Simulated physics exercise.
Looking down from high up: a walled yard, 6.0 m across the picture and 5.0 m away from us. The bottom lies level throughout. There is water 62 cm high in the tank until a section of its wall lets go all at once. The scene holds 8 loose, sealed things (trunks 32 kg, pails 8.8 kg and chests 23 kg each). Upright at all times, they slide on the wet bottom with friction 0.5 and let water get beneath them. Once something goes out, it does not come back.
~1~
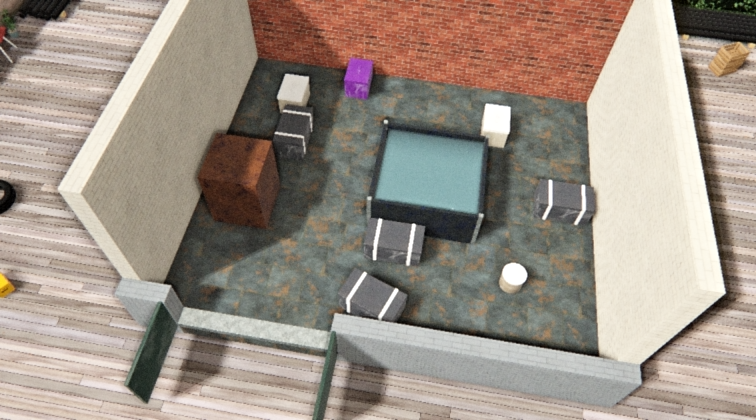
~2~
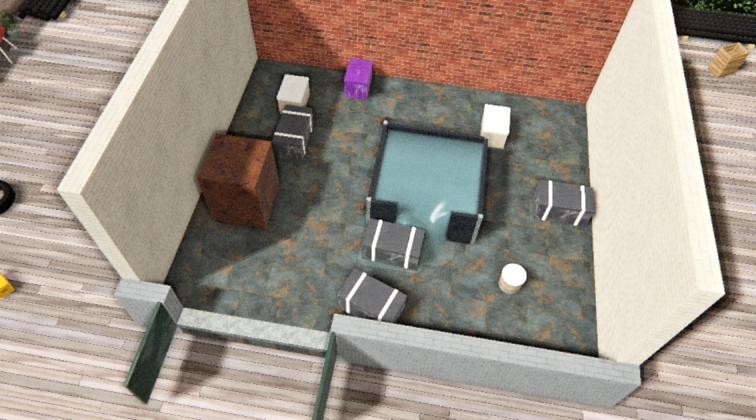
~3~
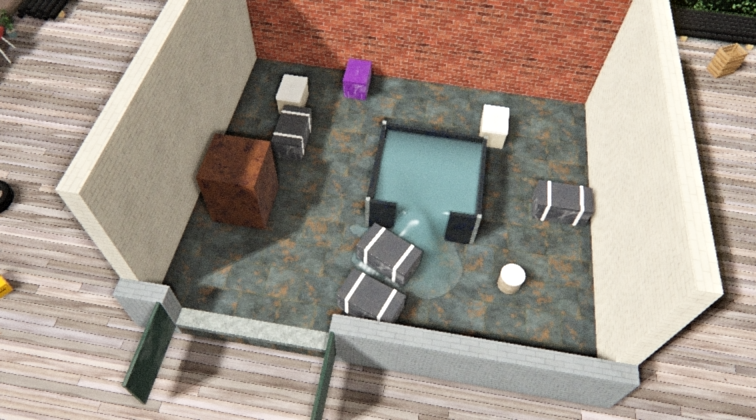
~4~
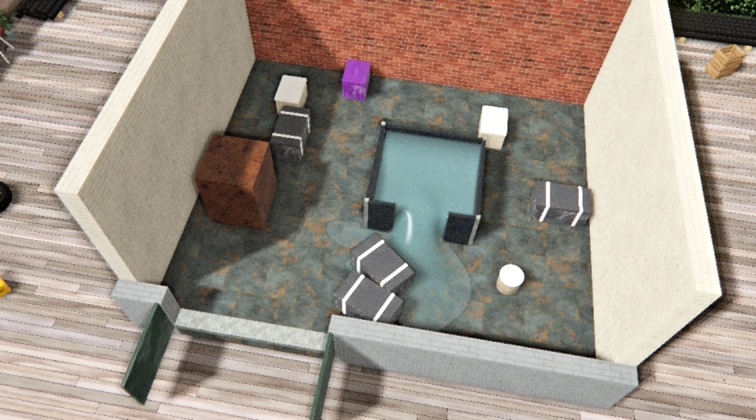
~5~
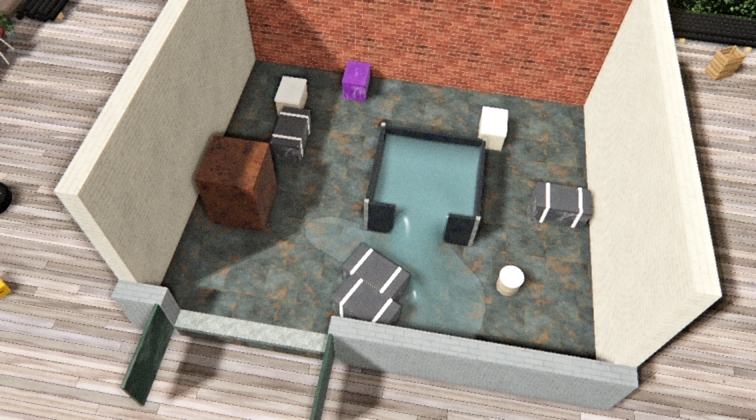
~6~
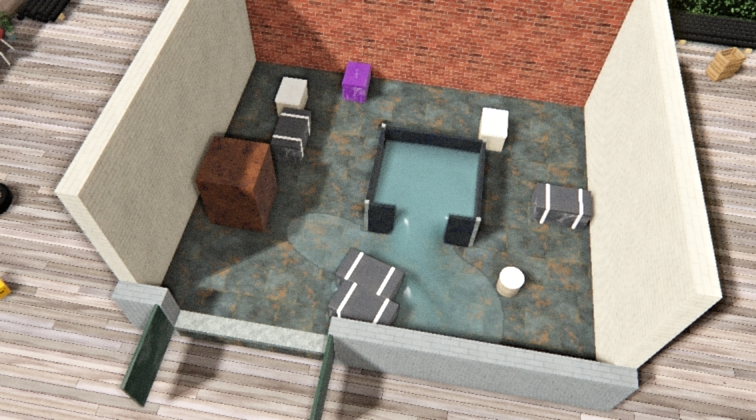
Water spreads from the opened pool across the floor, pushing a gray chest against another.
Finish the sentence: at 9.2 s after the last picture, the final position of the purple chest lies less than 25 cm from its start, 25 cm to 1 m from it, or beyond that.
The final position of the purple chest lies less than 25 cm from its start.
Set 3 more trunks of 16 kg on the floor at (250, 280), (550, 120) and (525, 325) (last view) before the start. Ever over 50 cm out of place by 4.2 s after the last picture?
Going one by one: Too far, not far enough, too far.
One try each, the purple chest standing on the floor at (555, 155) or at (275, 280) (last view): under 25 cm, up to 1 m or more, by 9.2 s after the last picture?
Run one, it remains planted; run two, it gets moved partway.
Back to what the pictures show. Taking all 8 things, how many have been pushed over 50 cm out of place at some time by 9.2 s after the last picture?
I count 3 of them.
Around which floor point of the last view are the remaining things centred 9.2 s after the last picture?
Mean floor pixel: About (374, 184).
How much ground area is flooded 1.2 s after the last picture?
Close to 11.0 m2, I'd say.
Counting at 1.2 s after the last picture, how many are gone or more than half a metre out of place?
By then the count is 2.
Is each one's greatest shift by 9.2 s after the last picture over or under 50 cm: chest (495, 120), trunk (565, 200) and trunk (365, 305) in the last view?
Well, going one by one, it's not that far, too far and too far.
Then, 1.2 s after the last picture the purple chest is near (357, 74), 0.0 m from its start, aground; 0 of 8 are out; 0 afloat.
Then, 3.8 s after the last picture the purple chest is near (357, 74), 0.0 m from its start, aground; 0 of 8 are out; 0 afloat.
Then, 6.2 s after the last picture the purple chest is near (357, 74), 0.0 m from its start, aground; 0 of 8 are out; 0 afloat.
Then, 9.2 s after the last picture the purple chest is near (357, 74), 0.0 m from its start, aground; 0 of 8 are out; 0 afloat.
